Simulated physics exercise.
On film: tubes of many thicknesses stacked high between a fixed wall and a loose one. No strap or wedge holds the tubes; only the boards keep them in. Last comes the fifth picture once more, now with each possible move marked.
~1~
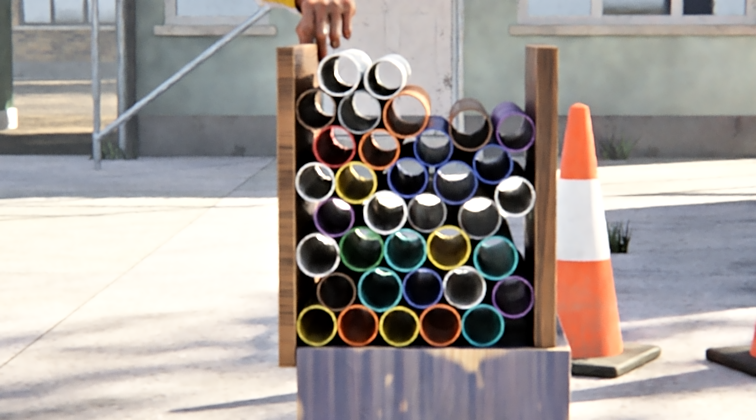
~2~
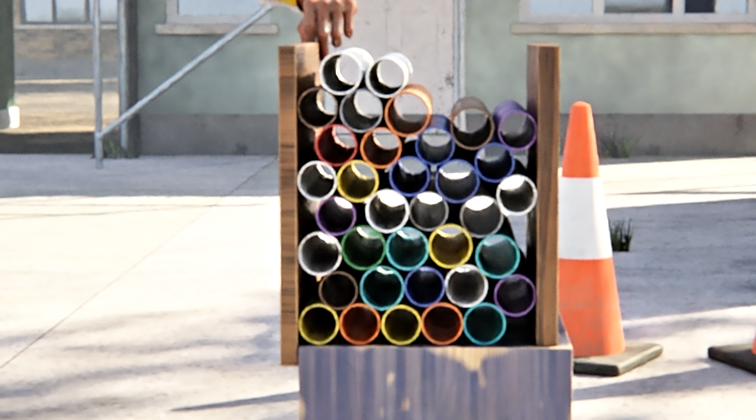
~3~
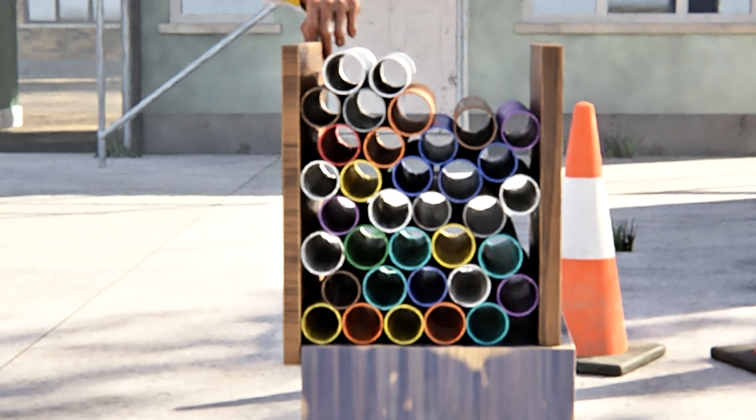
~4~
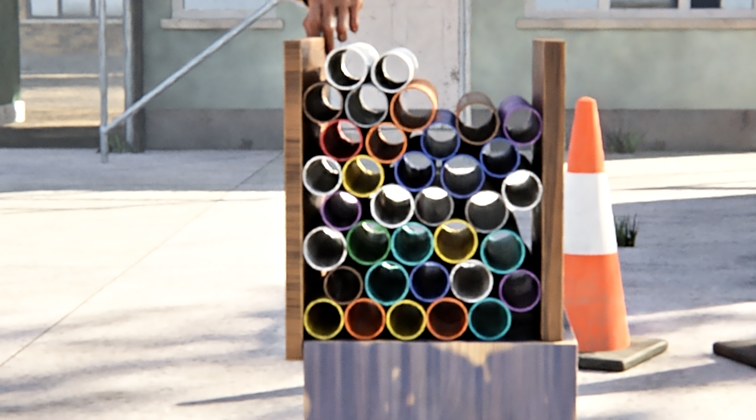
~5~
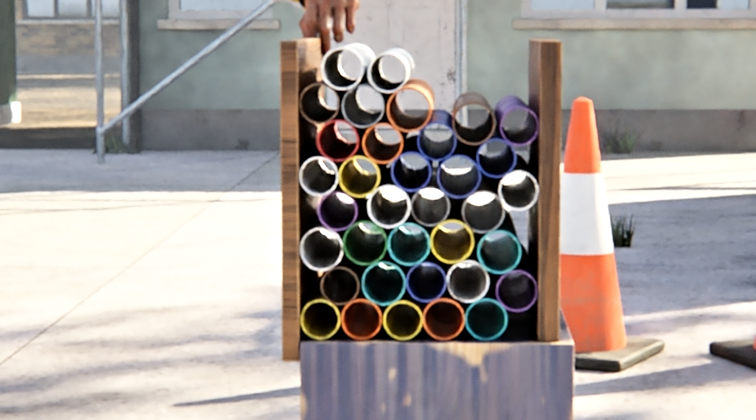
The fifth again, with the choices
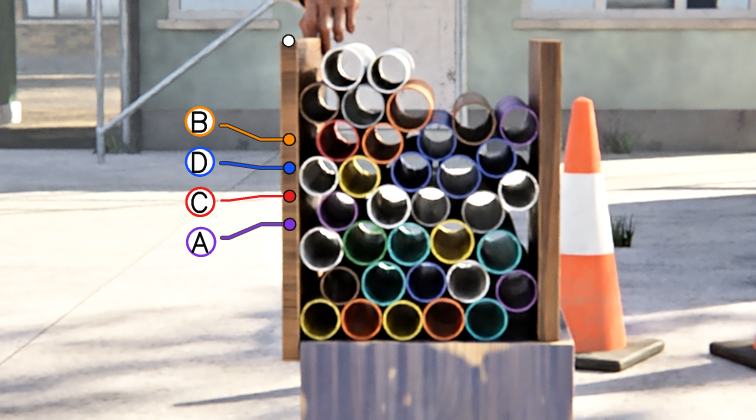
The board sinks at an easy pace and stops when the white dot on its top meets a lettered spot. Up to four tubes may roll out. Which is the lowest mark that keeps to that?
No lower than C.
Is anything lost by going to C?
Yes.
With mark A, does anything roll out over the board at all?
Yes.
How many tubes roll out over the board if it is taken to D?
It comes to two.
On the copy, A at (290, 225); B at (289, 140); C at (290, 197); D at (290, 168); the white dot at (289, 41).
On C. First, top of the board (299, 109).
Then, top of the board (299, 189).
Finally, top of the board (299, 196), two out over the board.
By contrast, A more than four out over the board; B none out over the board; D two out over the board.
